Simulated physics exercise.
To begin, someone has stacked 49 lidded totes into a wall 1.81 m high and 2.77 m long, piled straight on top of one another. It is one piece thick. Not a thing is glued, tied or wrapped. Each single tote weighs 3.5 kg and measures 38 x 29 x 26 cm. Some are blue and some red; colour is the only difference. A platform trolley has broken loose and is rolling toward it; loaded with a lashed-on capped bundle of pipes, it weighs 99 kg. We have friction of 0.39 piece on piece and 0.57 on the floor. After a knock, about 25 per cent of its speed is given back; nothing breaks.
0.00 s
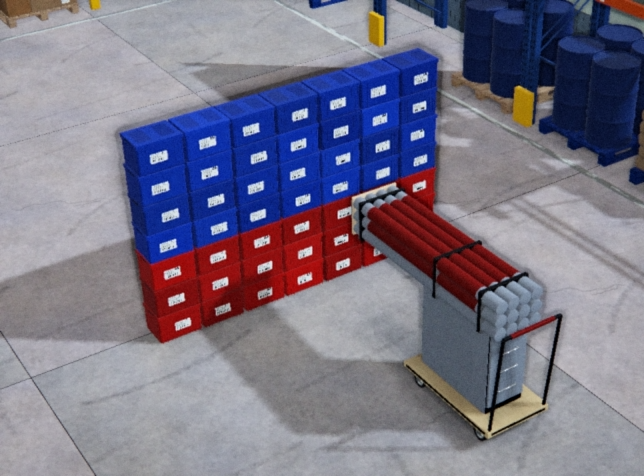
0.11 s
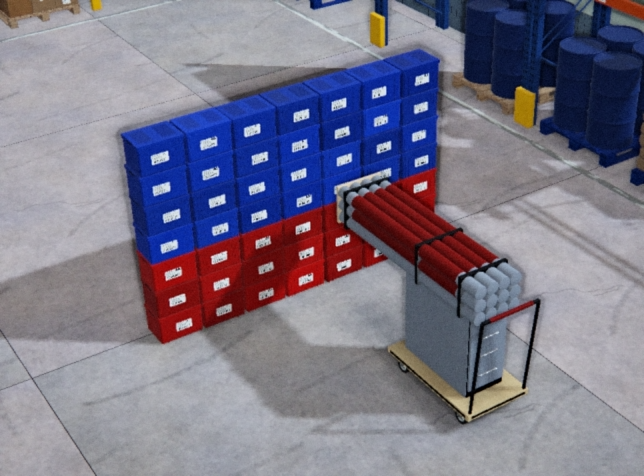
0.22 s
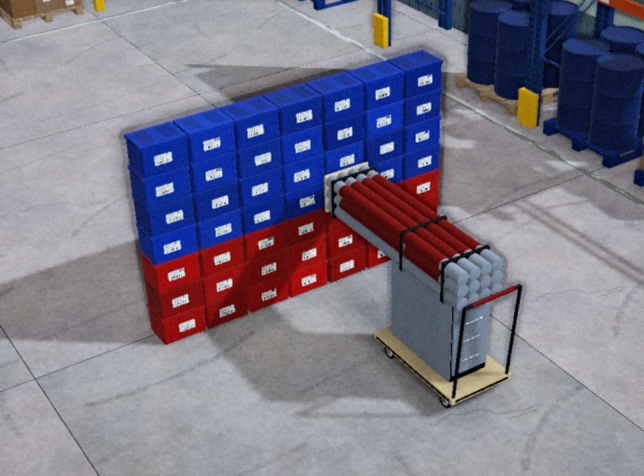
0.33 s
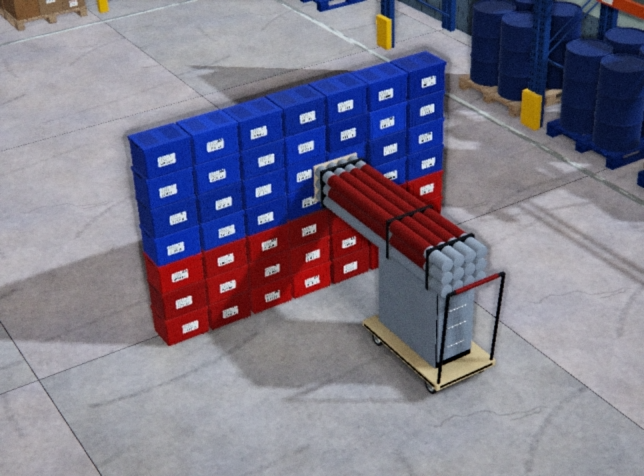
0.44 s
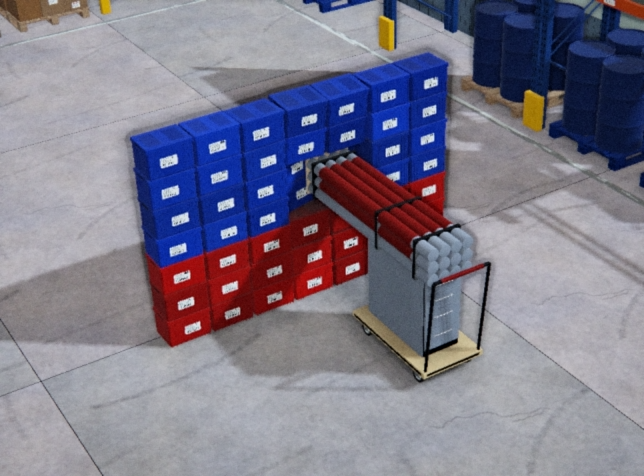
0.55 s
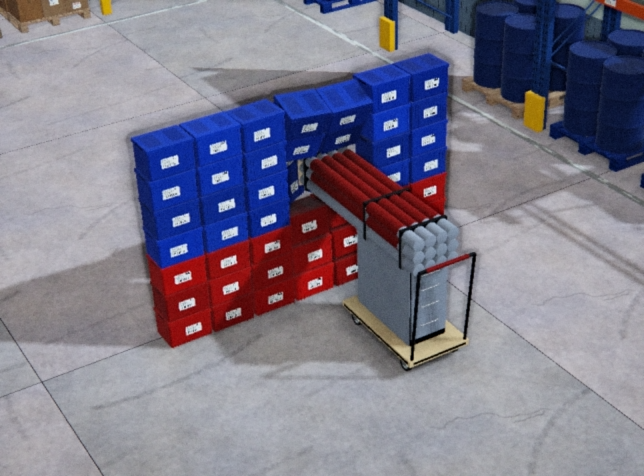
A trolley loaded with pipes rolls into a wall of blue and red totes, pushing some back.
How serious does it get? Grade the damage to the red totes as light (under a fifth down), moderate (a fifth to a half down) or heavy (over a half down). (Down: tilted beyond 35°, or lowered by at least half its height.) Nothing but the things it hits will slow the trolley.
Light.
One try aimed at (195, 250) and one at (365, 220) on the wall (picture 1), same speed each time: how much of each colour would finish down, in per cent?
First try then second: Red 10 and 20, blue 30 and 30 per cent.
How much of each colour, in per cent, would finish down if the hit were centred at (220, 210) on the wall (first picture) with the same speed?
Then red ends 0 per cent down and blue 20 per cent.
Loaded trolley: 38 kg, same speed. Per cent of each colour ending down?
In that case red comes to 10 and blue to 30 percent.
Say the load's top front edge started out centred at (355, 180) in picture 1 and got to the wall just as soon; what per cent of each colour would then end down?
You'd end up with red at 30 per cent down and blue at 30 per cent.
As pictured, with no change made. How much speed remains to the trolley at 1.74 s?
0.0 m/s, roughly.
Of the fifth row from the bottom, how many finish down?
From that row, 2 end down.
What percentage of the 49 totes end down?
Roughly 15 percent.
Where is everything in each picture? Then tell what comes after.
In the first frame (we follow the side turned to the camera; the camera pans a little), load (356, 212) 65 cm short of the wall; top red tote (219, 256); top blue tote (161, 156); no piece has moved.
The second frame shows load (341, 200) 42 cm short of the wall; top red tote (220, 257).
The third frame shows load (328, 190) 19 cm short of the wall; top red tote (223, 258).
The fourth frame shows load (318, 180) 27 mm into the wall's line; top red tote (226, 259); 3 stirred so far.
The fifth frame shows load (309, 172) 21 cm into the wall's line; top red tote (229, 260); steepest lean 7°, the tote at (348, 135); 9 stirred so far.
The sixth frame shows load (301, 164) 39 cm into the wall's line; top red tote (230, 261); top blue tote (172, 161); steepest lean 23°, the tote at (345, 96); 12 stirred so far.
Around 0.74 s, load 68 cm past the wall's line, still rolling; none of the 21 red totes down (7 of 49 in all colours); top red tote unmoved.
Around 1.06 s, load 1.05 m past the wall's line, still rolling; none of the 21 red totes down (7 of 49 in all colours); top red tote unmoved.
Around 1.74 s, load 1.30 m past the wall's line, stopped; none of the 21 red totes down (8 of 49 in all colours); top red tote unmoved.
Finally (3.8 s), load 1.30 m past the wall's line, stopped; none of the 21 red totes down (8 of 49 in all colours); top red tote unmoved; top blue tote unmoved. That is 0 per cent. Seen by the last camera, middles, top red tote near (221, 253), top blue tote near (162, 154).
